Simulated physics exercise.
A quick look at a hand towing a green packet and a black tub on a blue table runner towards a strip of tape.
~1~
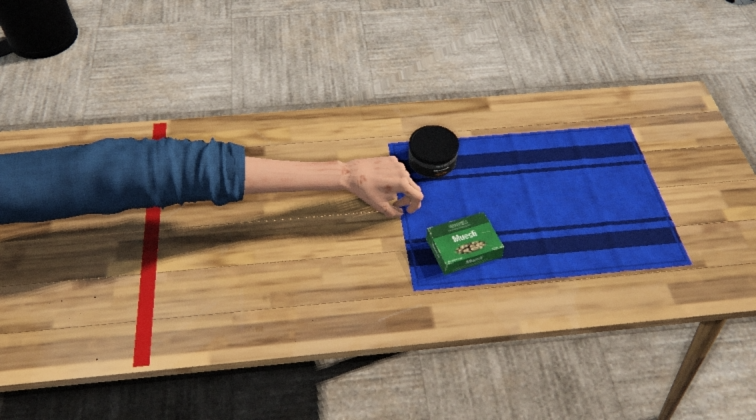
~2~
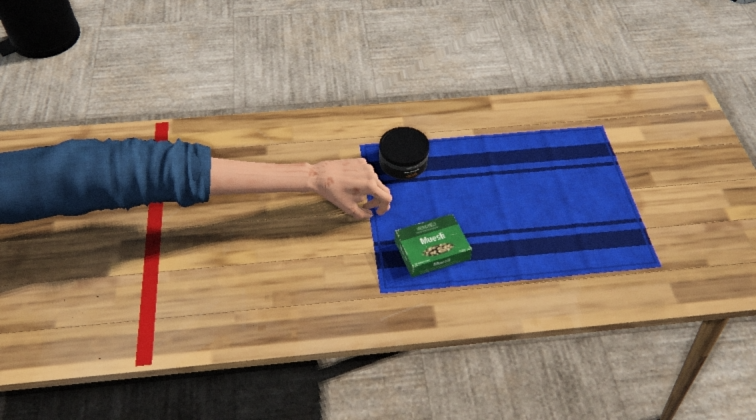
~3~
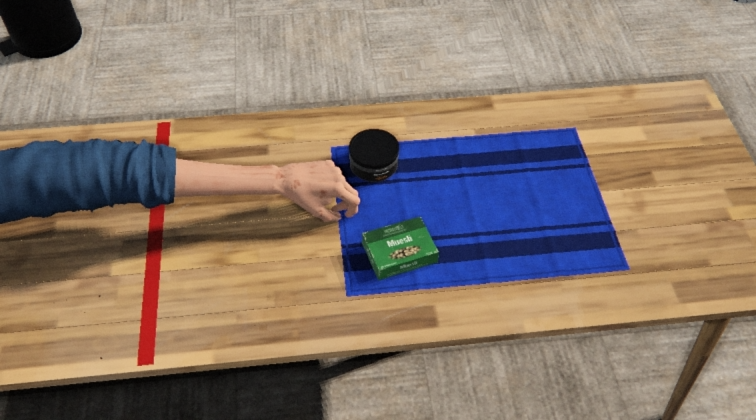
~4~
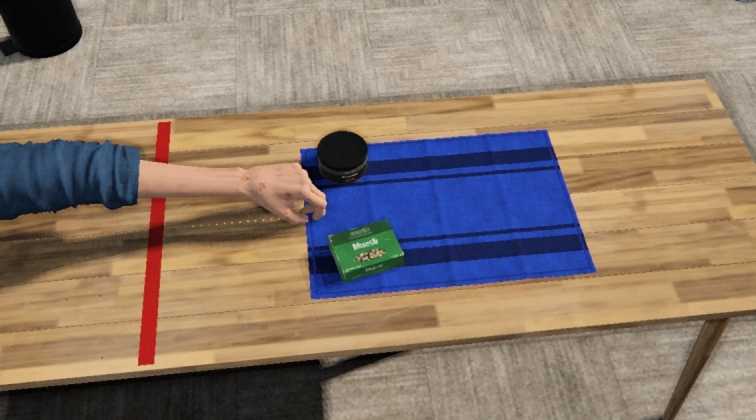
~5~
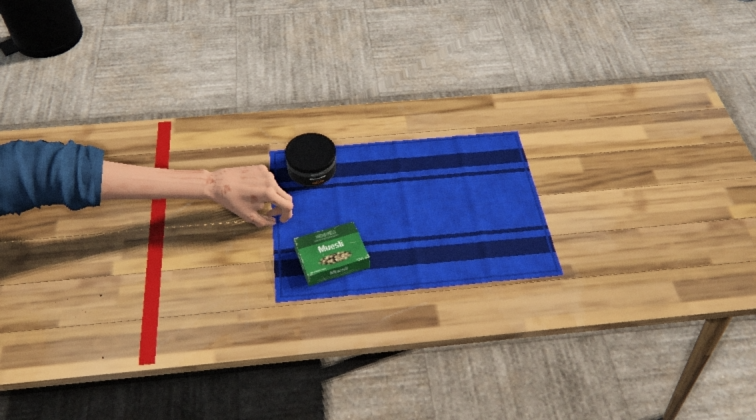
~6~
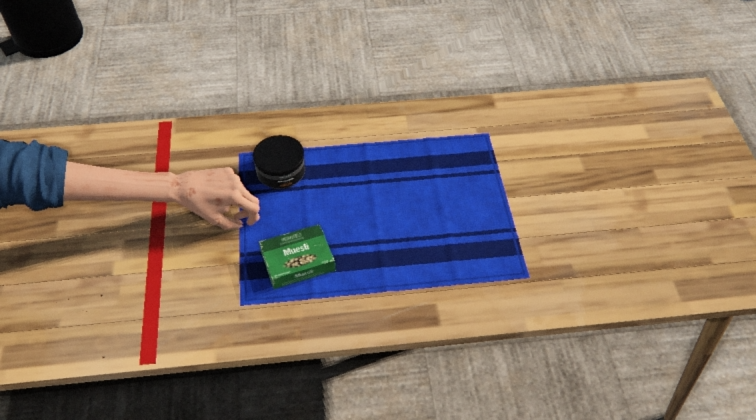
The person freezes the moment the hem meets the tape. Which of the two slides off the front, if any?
As it turns out, the green packet shoots off the front. The black tub slides clear of the cloth.
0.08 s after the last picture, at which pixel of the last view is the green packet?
At about (241, 261).
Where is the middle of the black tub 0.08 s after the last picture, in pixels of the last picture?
Close to (228, 166).
Then, 0.08 s after the last picture, hem short of the tape; green packet on the cloth near (240, 261); black tub on the cloth near (228, 166).
Then, 0.19 s after the last picture, hem at the tape; green packet on the cloth near (168, 268); black tub ahead of the hem near (161, 172).
At rest, hem at the tape; green packet ahead of the hem near (83, 277); black tub ahead of the hem near (81, 180). The green packet slides clear of the cloth and the black tub leaves the cloth.
